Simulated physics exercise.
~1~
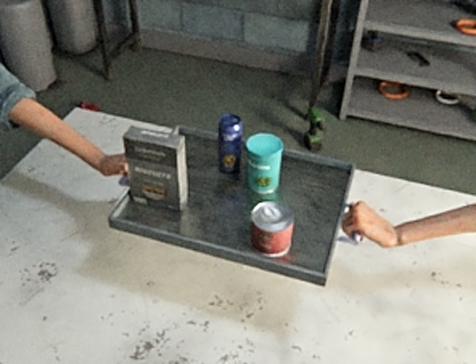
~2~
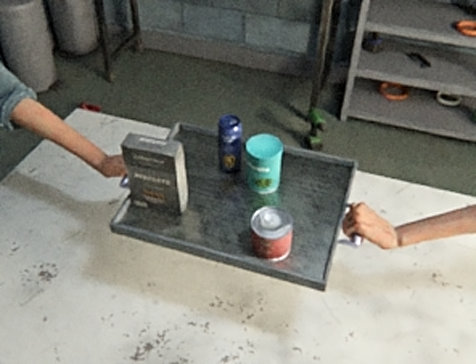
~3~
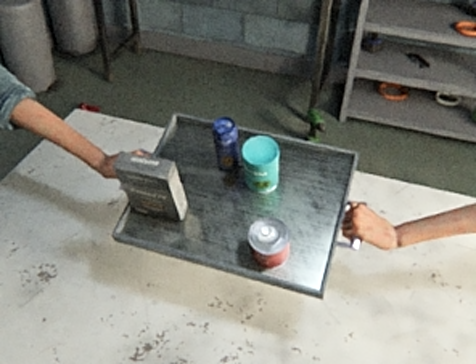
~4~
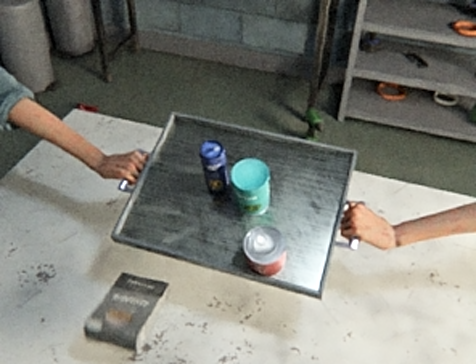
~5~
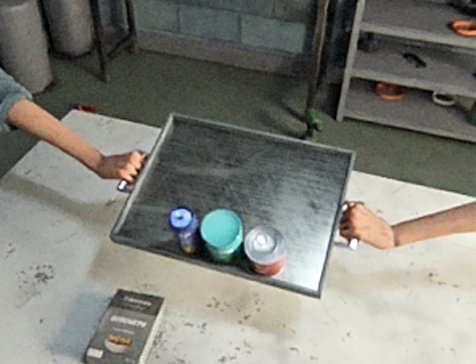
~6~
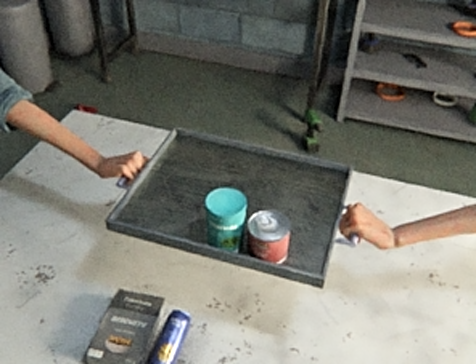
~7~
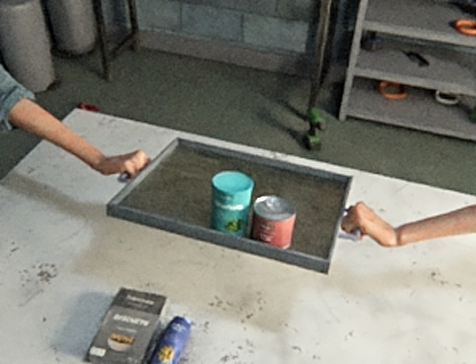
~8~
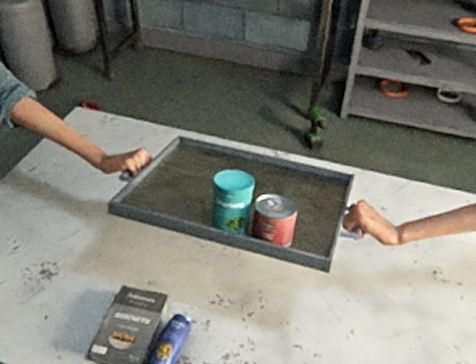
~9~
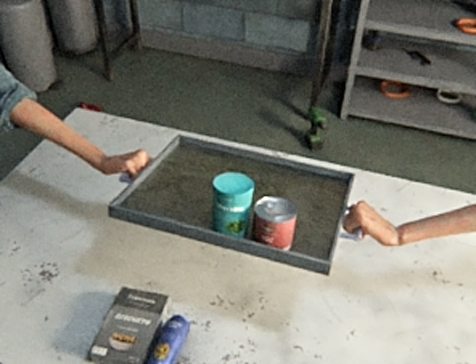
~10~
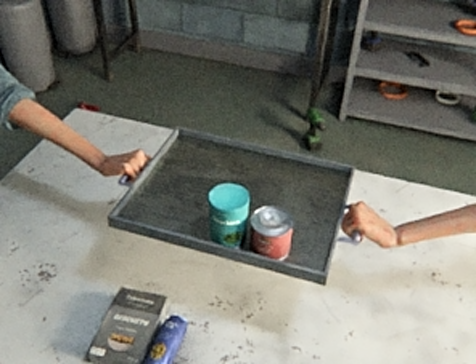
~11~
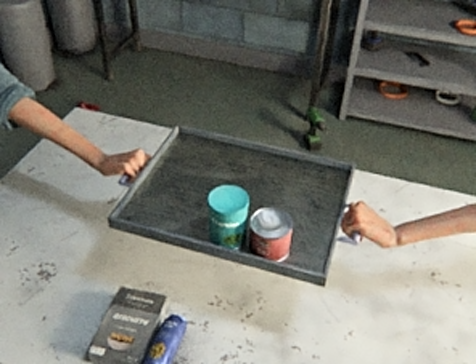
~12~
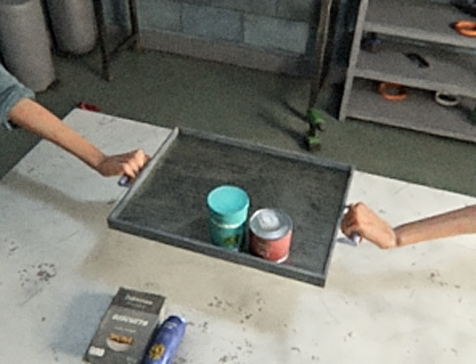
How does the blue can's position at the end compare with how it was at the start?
At the start the blue can stands upright on the tray. By the end it is lying on its side on the table, next to the grey packet.
The clip opens on two hands holding a dark tray above a pale table, with a grey packet, a blue can, a turquoise tin and a red tin on it. The hands tip the near edge down, and the packet leans, then drops off onto the table. The blue can and turquoise tin slide to the near rim beside the red tin, and the can goes over the edge. The tray tips gently the other way, then levels. It ends with the turquoise and red tins still aboard, the packet and can lying on the table.
